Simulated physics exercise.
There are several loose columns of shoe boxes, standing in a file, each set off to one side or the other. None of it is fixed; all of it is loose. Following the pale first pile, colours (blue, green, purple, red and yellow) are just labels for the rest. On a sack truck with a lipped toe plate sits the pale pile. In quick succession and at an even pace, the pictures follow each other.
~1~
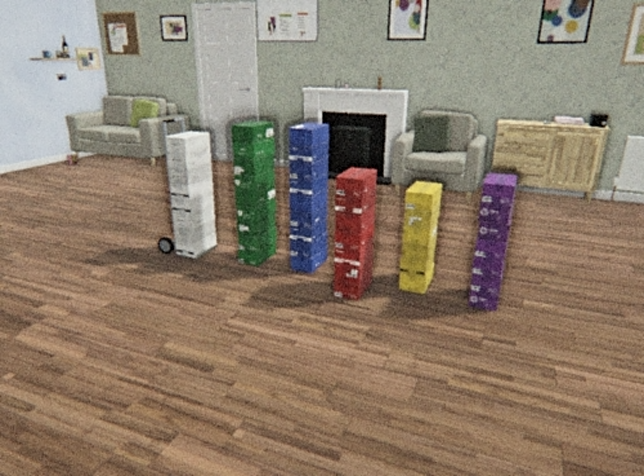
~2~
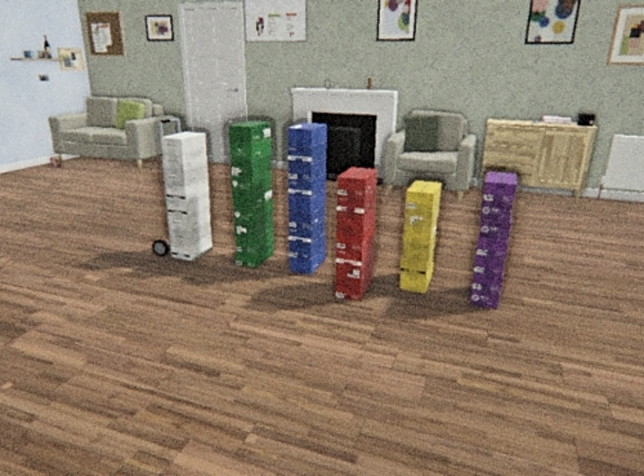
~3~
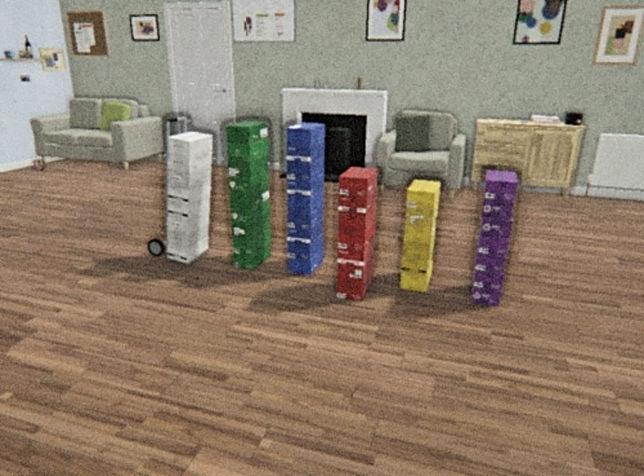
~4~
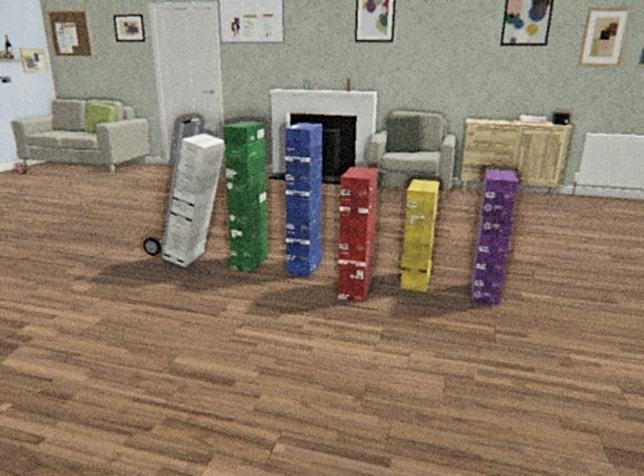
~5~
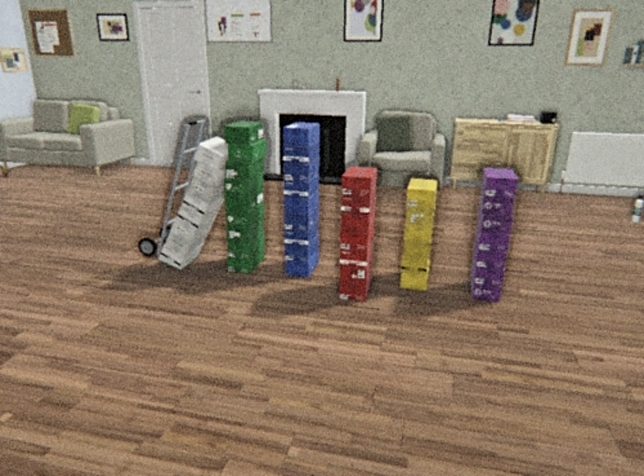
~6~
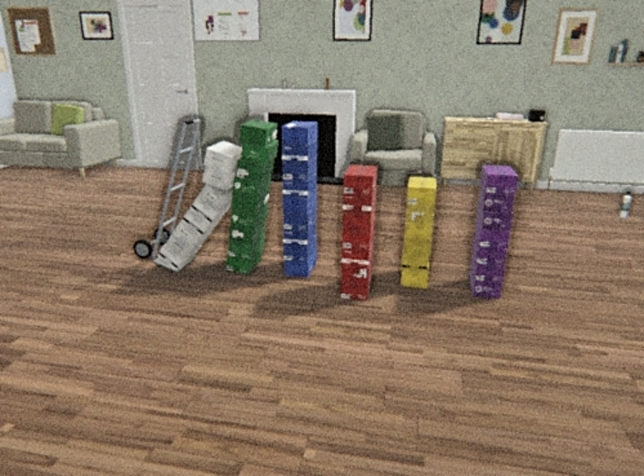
In a living room with a wooden floor and pale green wall, seen from slightly above, the camera moves gradually around the scene. A white column of boxes stands on a hand truck at left, with green, blue, red, yellow and purple columns staggered to the right. The white column tips rightward off the truck frame, bending as its boxes shift, and the green column's upper part then tilts slightly right.
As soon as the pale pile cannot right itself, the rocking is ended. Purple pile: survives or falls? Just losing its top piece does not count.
That pile is going to lose a sizeable share of its height.
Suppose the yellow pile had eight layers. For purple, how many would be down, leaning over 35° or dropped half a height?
The counts are purple 7.
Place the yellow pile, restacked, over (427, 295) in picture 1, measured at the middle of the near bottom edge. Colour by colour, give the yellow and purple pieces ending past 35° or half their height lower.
Down at the end: Yellow 6, purple 7.
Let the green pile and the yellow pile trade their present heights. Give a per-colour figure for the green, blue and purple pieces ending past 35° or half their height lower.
It comes to green 6, then blue 8, then purple 7.
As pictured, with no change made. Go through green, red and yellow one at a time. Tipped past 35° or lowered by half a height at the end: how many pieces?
Result per colour: Green = 9, red = 7, yellow = 5.
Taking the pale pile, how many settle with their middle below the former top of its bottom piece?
The pale count is 3.
Shortly afterwards, 8 of the pale pile down; none of the 7 purple boxes down (0 of 38 in all colours); top purple box unmoved; top green box tilted clearly.
Next, 8 of the pale pile down; none of the 7 purple boxes down (17 of 38 in all colours); top purple box unmoved; top blue box tilted well over, about its own height lower.
Some moments later, 8 of the pale pile down; none of the 7 purple boxes down (24 of 38 in all colours); top purple box tilted barely; top red box on its side.
Afterwards, 8 of the pale pile down; 7 of the 7 purple boxes down (36 of 38 in all colours); top purple box on its side; top red box upside down.
In the end, 8 of the pale pile down; 7 of the 7 purple boxes down (36 of 38 in all colours); top purple box upside down; top green box upside down. From the last view, middles, top green box near (432, 247).
